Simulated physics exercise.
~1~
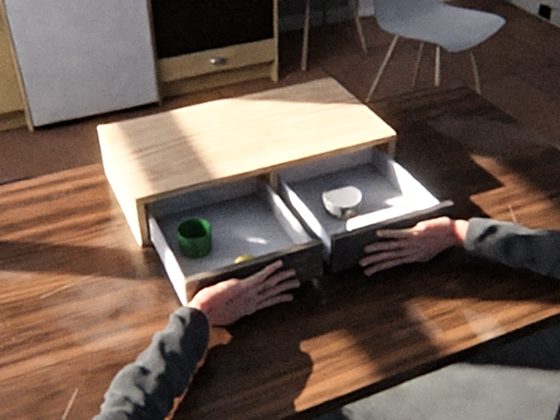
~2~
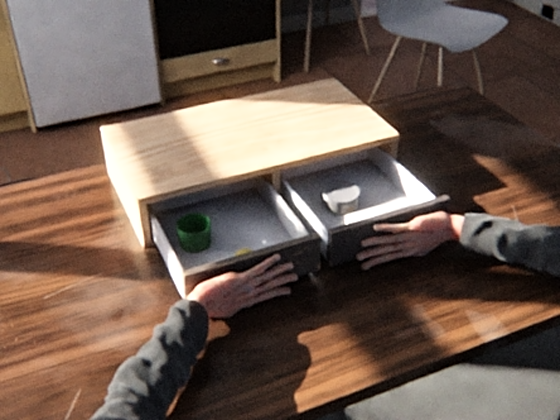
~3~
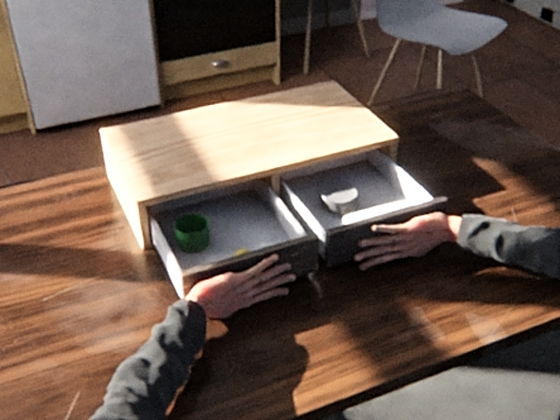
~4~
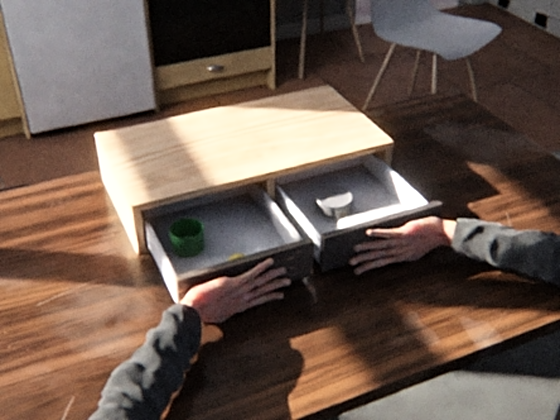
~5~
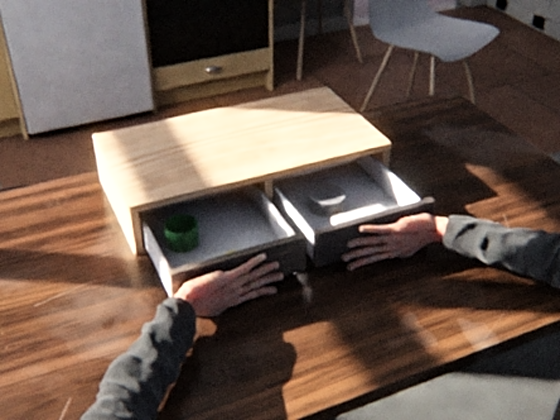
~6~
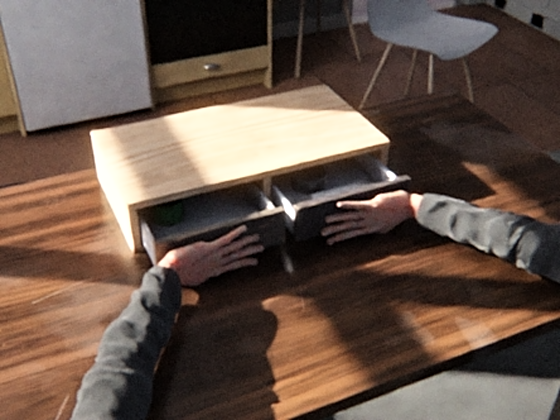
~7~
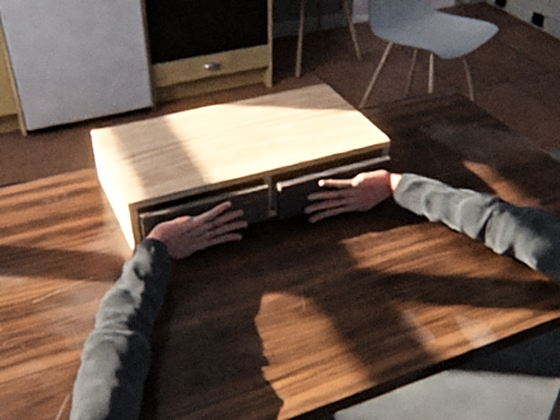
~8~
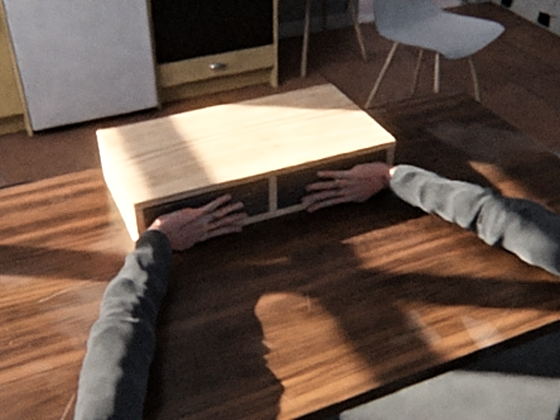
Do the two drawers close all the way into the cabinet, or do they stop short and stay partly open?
Both close all the way. The left drawer and the right drawer each end up shut flush in the cabinet.
